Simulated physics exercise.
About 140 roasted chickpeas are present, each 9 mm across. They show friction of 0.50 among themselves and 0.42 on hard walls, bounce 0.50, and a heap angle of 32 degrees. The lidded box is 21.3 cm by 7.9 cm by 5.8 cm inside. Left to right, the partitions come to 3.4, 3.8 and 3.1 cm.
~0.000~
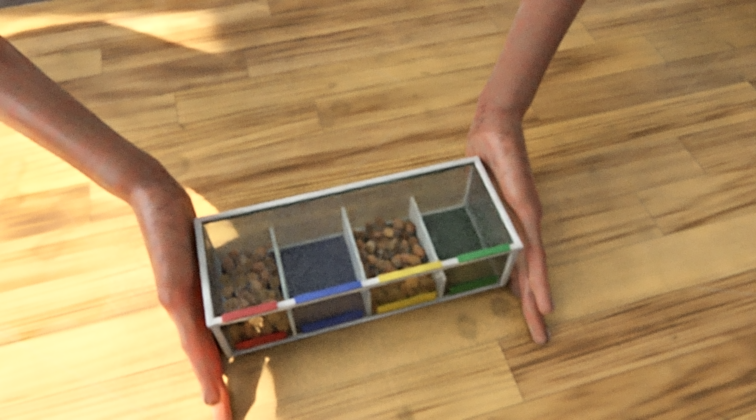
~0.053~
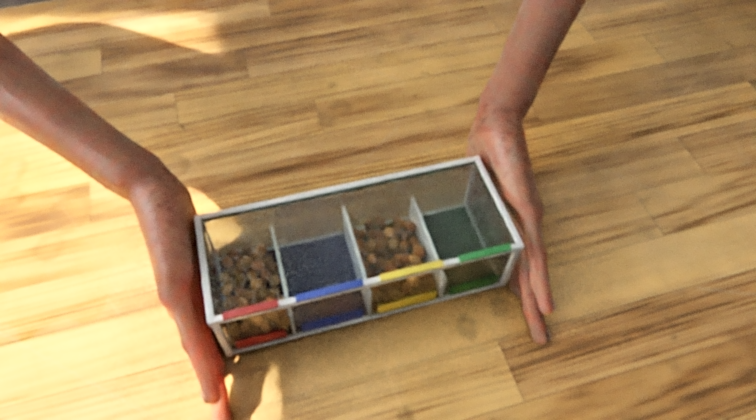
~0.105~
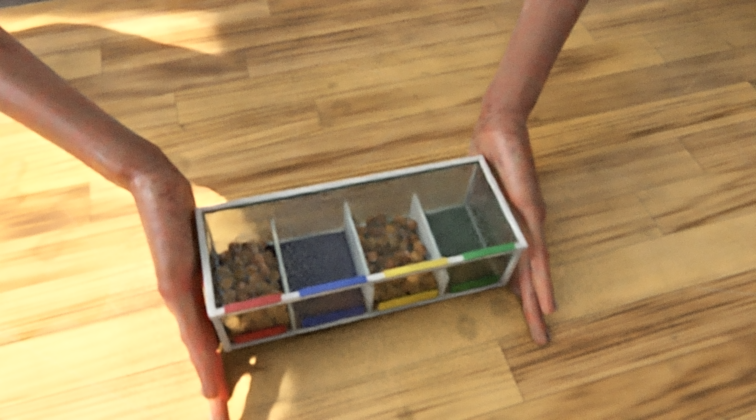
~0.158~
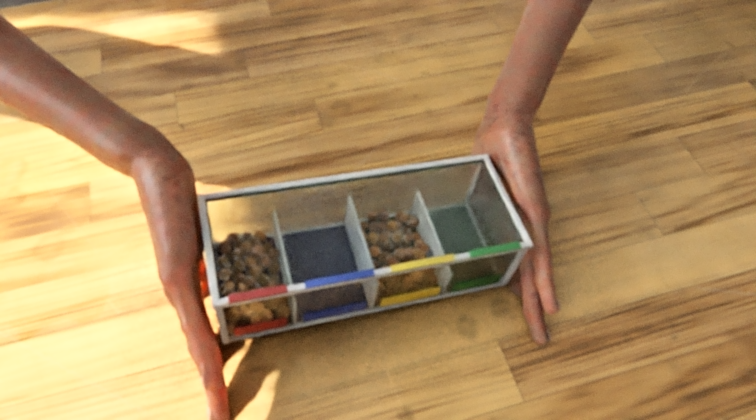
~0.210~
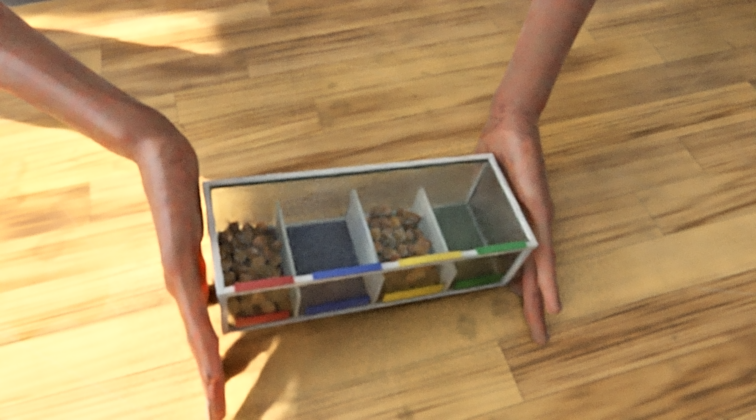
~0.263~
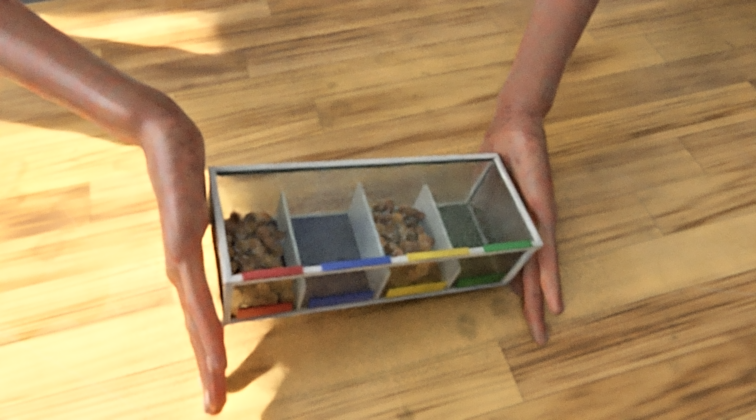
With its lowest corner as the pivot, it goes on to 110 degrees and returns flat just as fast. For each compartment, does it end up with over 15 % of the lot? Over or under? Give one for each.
Red compartment under; blue compartment under; green compartment over; yellow compartment under.
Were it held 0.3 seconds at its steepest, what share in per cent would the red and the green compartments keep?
You'd end up with red at 0 per cent and green at 95 per cent.
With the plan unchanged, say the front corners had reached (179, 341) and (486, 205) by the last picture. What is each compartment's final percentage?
Red 75 %; blue 5 %; green 0 %; yellow 20 %.
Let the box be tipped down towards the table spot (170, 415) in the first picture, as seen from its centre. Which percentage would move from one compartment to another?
I'd say close to 25 %.
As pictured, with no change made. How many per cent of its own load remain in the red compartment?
Something like 0 per cent.
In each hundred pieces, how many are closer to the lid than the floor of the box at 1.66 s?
Roughly 70 per cent.
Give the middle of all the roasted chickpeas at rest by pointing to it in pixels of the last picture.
In the last view, approximately (466, 244).
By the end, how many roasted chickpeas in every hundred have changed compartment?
Estimate: Some 100 %.
After 1.66 s, tilt 110 degrees; red 30 %, blue 10 %, green 30 %, yellow 30 %.
Then, at 2.59 s, tilt 50 degrees; green 95 %, yellow 5 %.
After 3.51 s, tilt 0 degrees; green 95 %, yellow 5 %.
In the end, at 4.0 s, red 0 %, blue 0 %, green 95 %, yellow 5 %.
